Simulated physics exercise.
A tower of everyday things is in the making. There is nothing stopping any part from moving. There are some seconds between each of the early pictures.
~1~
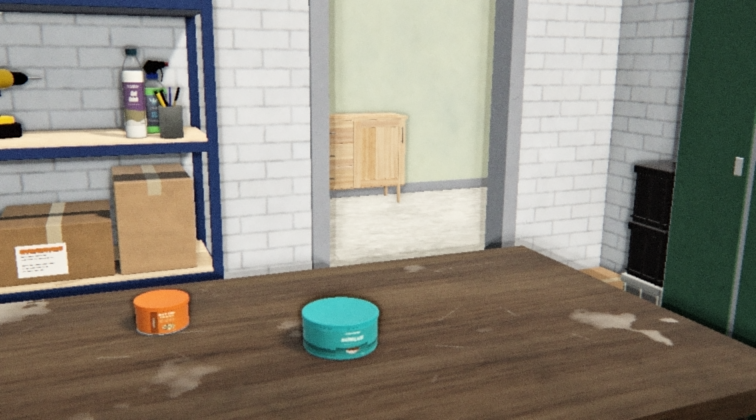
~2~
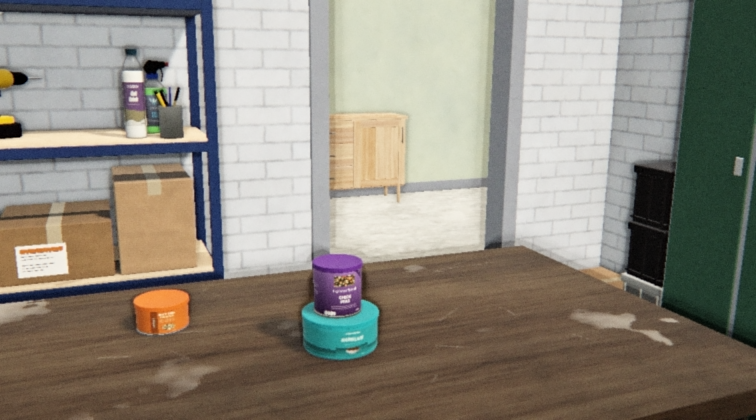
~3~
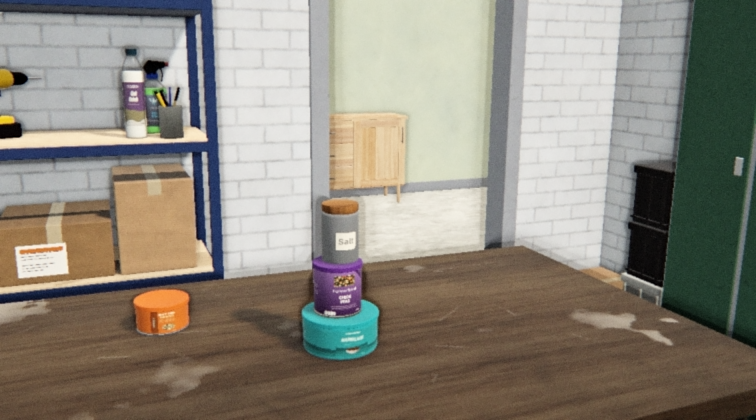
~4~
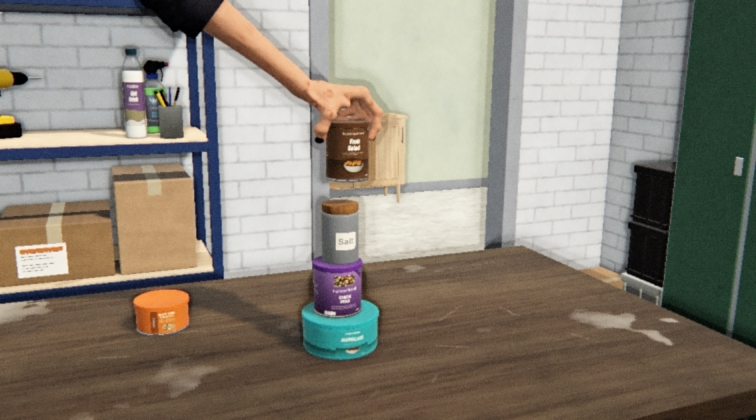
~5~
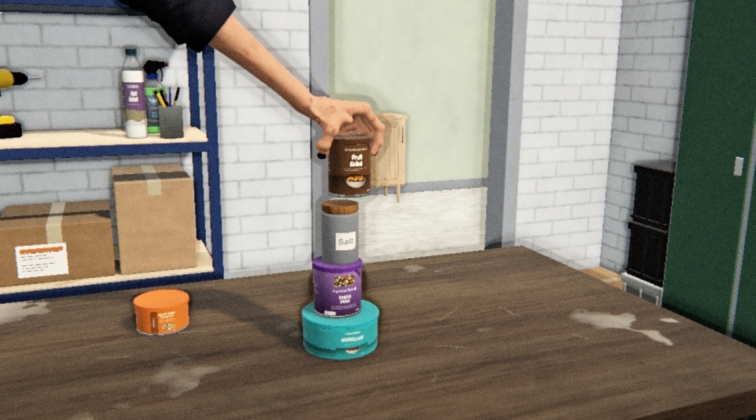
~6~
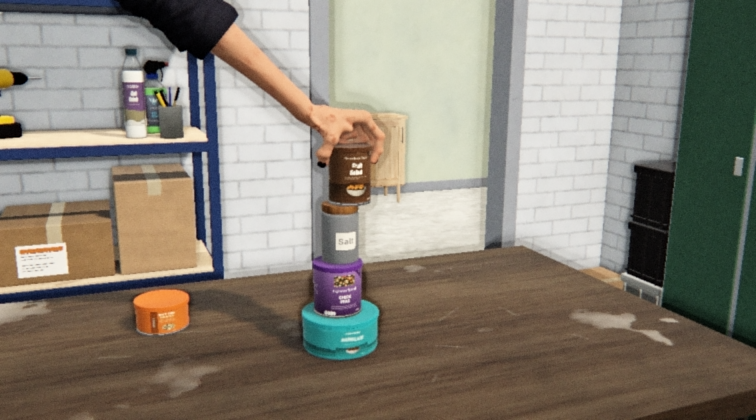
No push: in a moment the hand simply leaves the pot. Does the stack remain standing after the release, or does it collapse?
The stack stays intact.
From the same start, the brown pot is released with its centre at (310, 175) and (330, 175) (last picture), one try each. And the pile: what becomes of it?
Try one: Collapse. Try two: Stable.
Then, 0.20 s on from there, no change.
Then, 0.70 s on from there, brown pot resting near (350, 174).
In the end, all 5 unmoved. At the end, from the last picture's camera, brown pot near (350, 174). The pile holds.
